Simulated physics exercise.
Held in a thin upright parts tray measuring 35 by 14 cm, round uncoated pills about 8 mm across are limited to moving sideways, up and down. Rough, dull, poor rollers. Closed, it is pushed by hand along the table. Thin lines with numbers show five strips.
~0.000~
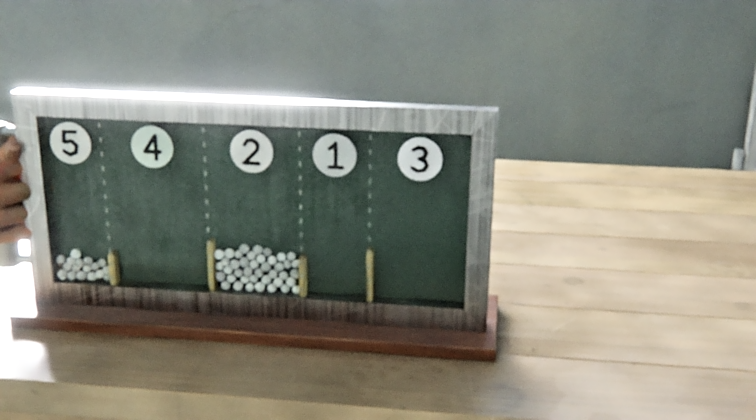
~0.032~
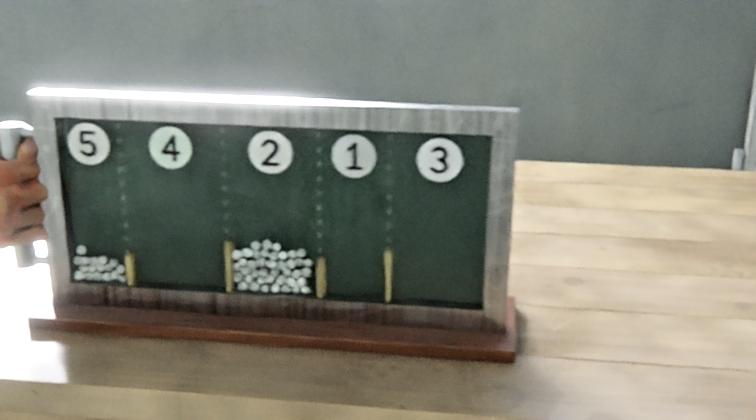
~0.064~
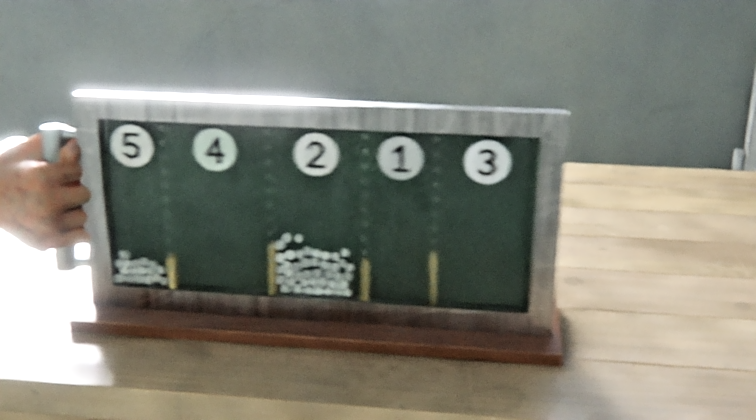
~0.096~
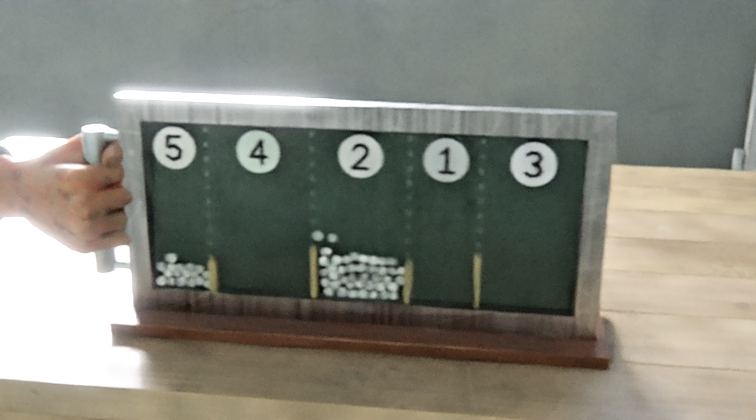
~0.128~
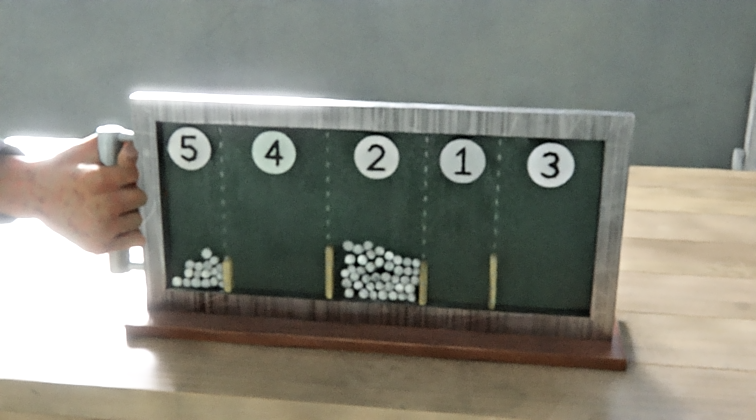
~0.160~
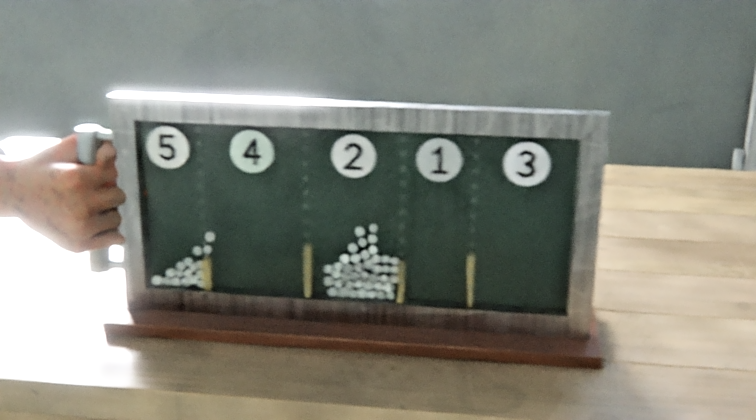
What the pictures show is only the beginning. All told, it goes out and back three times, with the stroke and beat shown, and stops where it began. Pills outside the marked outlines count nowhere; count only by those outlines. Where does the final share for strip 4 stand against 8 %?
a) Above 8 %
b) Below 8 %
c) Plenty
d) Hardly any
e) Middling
Option a: Above 8 %.
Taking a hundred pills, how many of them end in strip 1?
Roughly 15 %.
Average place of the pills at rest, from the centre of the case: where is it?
The middle sits around 2 cm left of it and 6 cm below it.
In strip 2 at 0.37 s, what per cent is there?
Roughly 60 per cent of it.
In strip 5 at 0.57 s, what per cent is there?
That part holds about 30 percent of it.
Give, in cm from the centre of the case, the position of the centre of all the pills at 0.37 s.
Left by about 3 cm and below by about 5 cm.
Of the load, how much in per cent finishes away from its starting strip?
Some 45 per cent.
After 0.37 s, it is 10 cm to the right; no. 1, 5 %, no. 2, 60 %, no. 4, 5 %, no. 5, 25 %.
After 0.57 s, it is 6 cm to the right; no. 1, 15 %, no. 2, 40 %, no. 3, 5 %, no. 4, 10 %, no. 5, 30 %.
After 0.75 s, it is at its start; no. 1, 15 %, no. 2, 35 %, no. 3, 15 %, no. 4, 15 %, no. 5, 20 %.
All still by 1.4 s, it is at its start; no. 1, 15 %, no. 2, 35 %, no. 3, 10 %, no. 4, 15 %, no. 5, 20 %.
